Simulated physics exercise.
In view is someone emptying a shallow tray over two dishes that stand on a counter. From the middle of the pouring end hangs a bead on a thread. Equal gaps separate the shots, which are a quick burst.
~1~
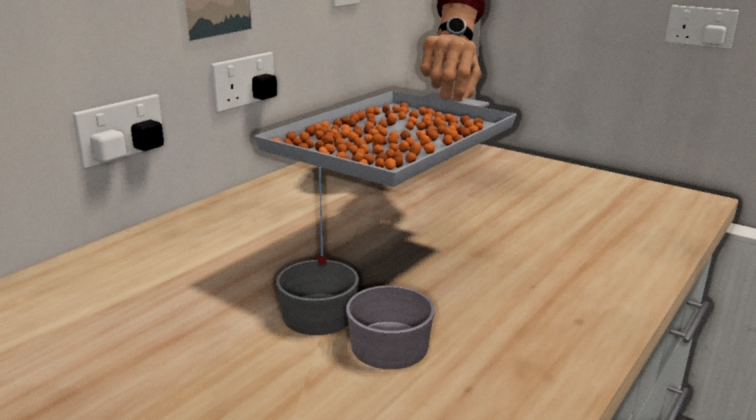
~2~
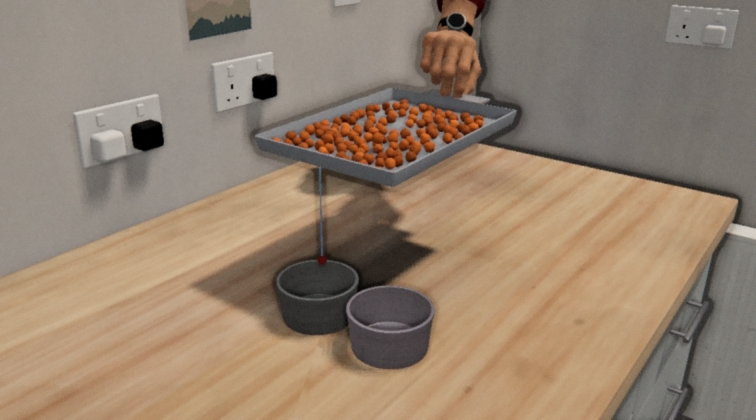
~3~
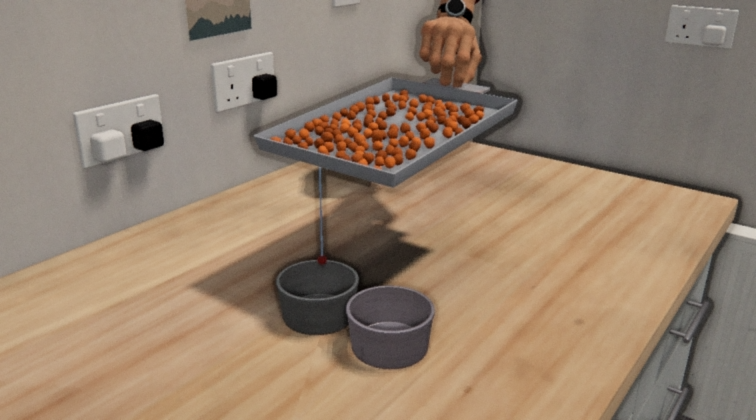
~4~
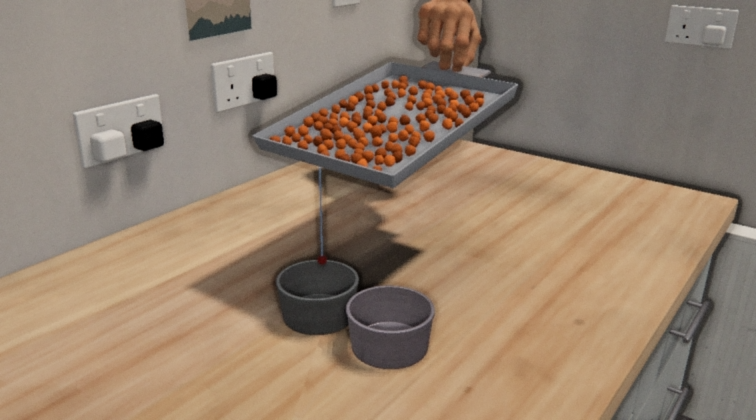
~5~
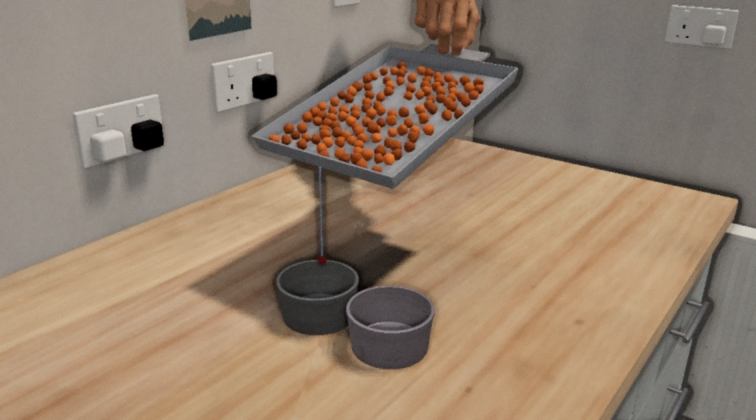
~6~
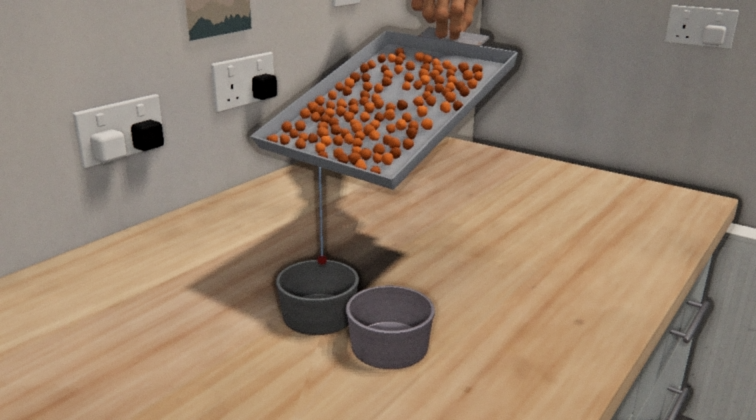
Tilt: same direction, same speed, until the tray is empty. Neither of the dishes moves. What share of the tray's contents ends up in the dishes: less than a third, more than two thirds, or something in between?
Less than a third.
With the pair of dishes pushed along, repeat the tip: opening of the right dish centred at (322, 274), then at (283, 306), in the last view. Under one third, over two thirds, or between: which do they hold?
Taking the two places in turn, the answer is less than a third and then the middle third.
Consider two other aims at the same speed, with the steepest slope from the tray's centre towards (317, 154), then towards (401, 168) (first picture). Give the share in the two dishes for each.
About 10 % and about 50 %.
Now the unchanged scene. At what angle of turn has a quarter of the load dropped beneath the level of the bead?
That would be about 115 degrees from level.
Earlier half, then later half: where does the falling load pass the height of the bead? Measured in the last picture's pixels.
The first part passes (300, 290); everything after passes (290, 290).
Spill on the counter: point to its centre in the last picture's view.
Once everything settles, the pieces are centred near (266, 356).
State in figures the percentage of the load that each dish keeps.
Share at the end - left dish ~ 10 %, right dish ~ 10 %.
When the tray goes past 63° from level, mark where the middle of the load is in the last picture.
The middle of the load sits near (337, 125).
Soon after the last picture, tray tipped steeply; nearly all on the tray; a stray few in the air.
A little later, tray tipped past a quarter turn; nearly all on the tray; a stray few in the right dish; a small part outside both; a stray few in the air.
Later still, tray tipped past a quarter turn; a small part in the right dish; a small part in the left dish; most outside both.
At rest, tray tipped past a quarter turn; a small part in the right dish; a small part in the left dish; most outside both.
